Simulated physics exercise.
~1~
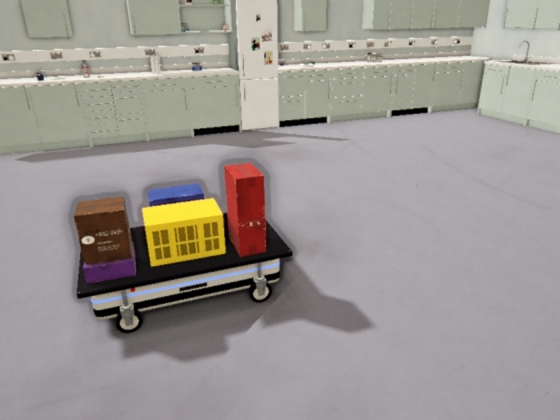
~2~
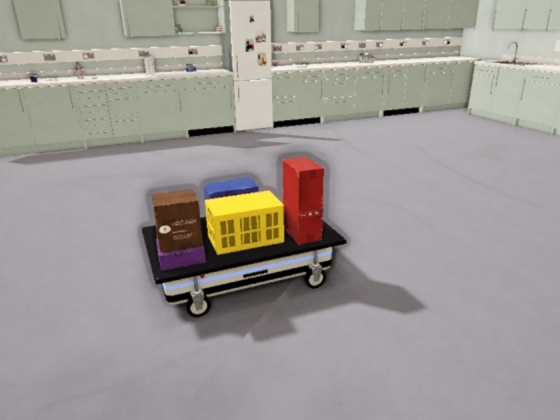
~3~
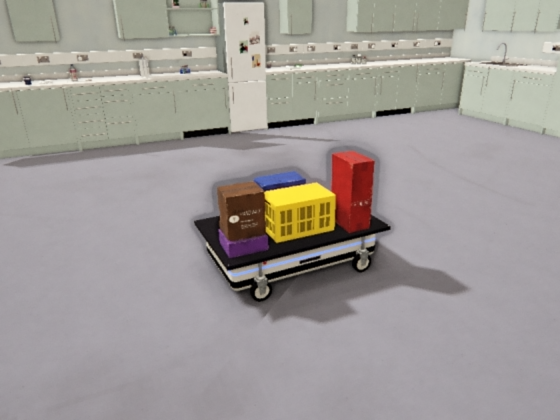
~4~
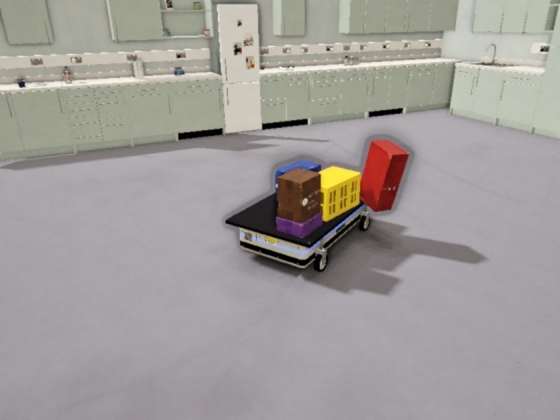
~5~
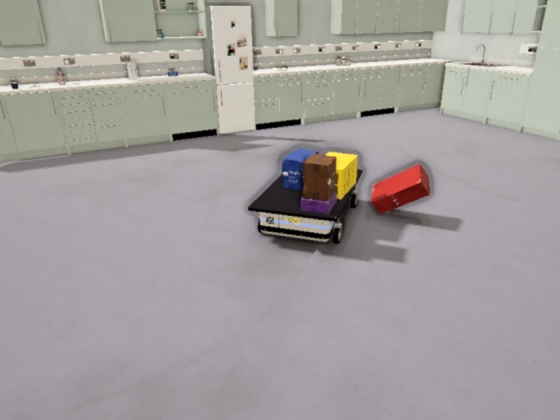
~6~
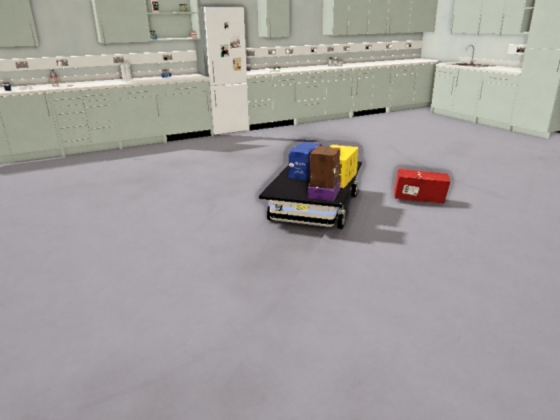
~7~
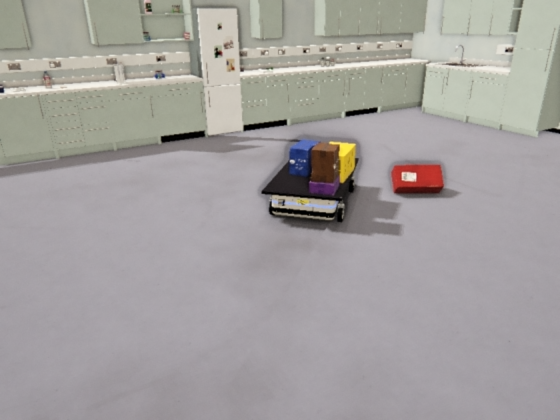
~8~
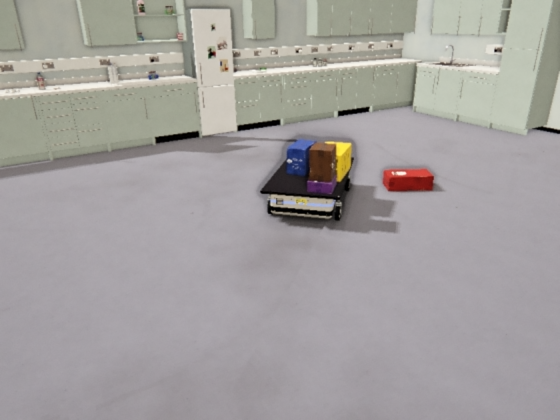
A red box tips off a turning cart onto the floor as the other items stay aboard.
